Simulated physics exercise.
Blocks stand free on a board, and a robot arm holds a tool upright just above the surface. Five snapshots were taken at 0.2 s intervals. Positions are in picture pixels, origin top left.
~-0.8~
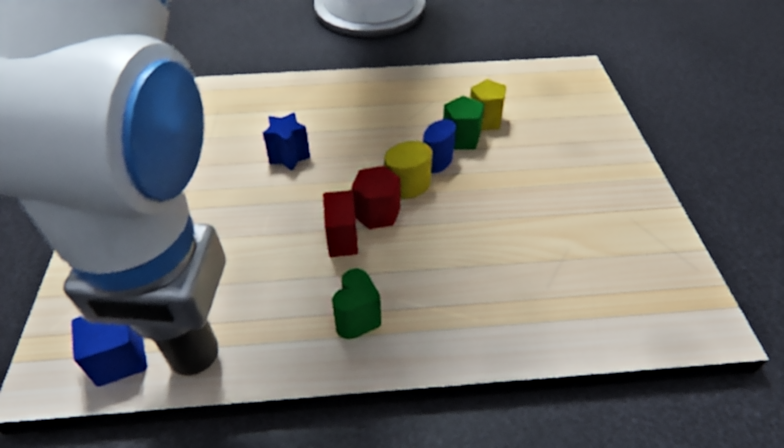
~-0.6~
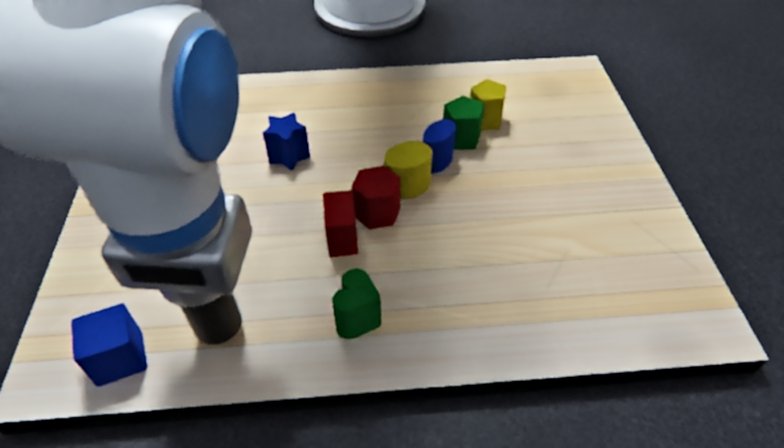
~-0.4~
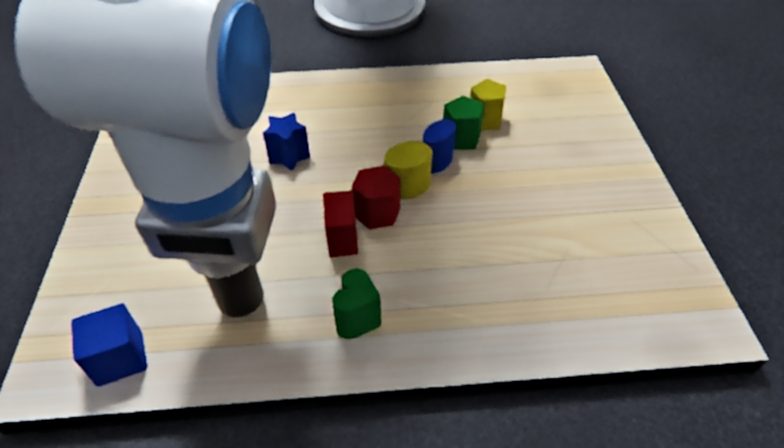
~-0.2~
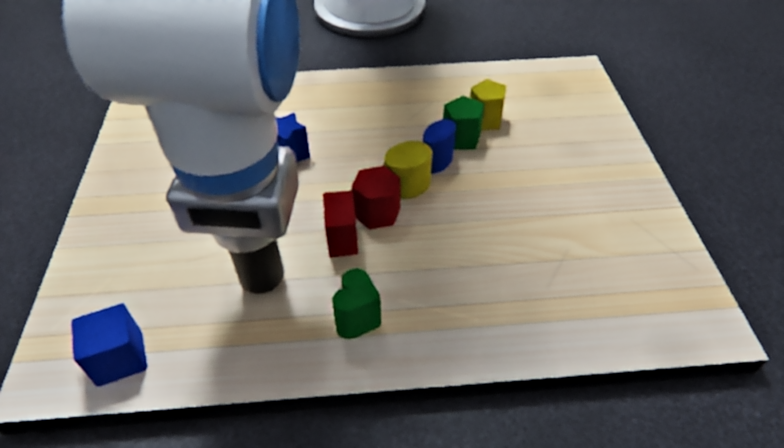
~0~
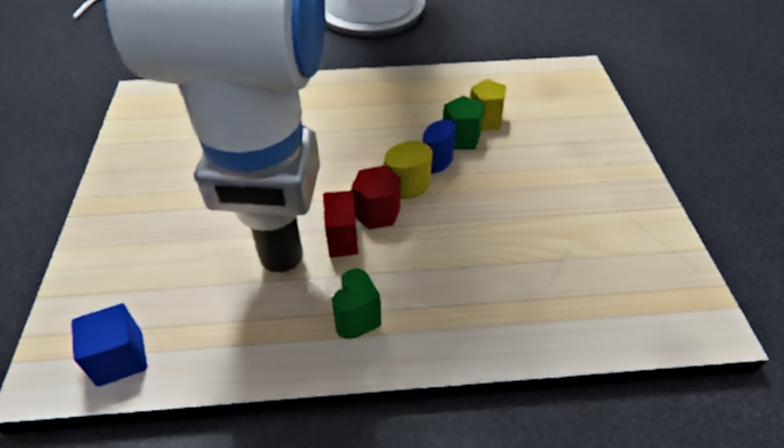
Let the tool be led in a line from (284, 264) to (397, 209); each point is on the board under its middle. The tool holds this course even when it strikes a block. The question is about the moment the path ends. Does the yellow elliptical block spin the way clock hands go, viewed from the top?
Yes.
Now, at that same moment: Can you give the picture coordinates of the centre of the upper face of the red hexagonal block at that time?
The spot you're after is about (395, 131) in the image.
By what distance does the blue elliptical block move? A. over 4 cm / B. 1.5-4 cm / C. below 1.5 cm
Answer: B.
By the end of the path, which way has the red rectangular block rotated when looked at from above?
Direction: Anticlockwise.
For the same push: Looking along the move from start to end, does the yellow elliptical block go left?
That would be a yes.
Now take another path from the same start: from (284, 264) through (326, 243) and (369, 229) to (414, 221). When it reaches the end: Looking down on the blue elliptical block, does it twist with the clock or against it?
Rotates counter-clockwise.
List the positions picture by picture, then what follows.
The first frame shows lower end of the tool at (194, 353), tops of blocks, red rectangular block at (339, 208), red hexagonal block at (376, 181), yellow elliptical block at (408, 154), blue elliptical block at (440, 130).
The second frame shows tool at (218, 323), blocks as before.
The third frame shows tool at (241, 298), blocks as before.
The fourth frame shows tool at (262, 275), blocks as before.
The fifth frame shows tool at (282, 255), red rectangular block at (339, 208), red hexagonal block at (376, 181), yellow elliptical block at (408, 154), blue elliptical block at (440, 130).
The first path, step by step. One third of the way, tool at (322, 236); red rectangular block at (353, 200), turned 25° anticlockwise; red hexagonal block at (378, 178).
Two thirds of the way, tool at (360, 217); red rectangular block at (388, 176), turned 60° anticlockwise; red hexagonal block at (391, 150), turned 25° anticlockwise; yellow elliptical block at (429, 138), turned 85° clockwise; blue elliptical block at (458, 129), turned 55° anticlockwise.
At the end, tool at (397, 200); red rectangular block at (415, 154), turned 85° anticlockwise; red hexagonal block at (395, 131), turned 50° anticlockwise; yellow elliptical block at (437, 129), turned 135° clockwise; blue elliptical block at (471, 129), turned 60° anticlockwise.
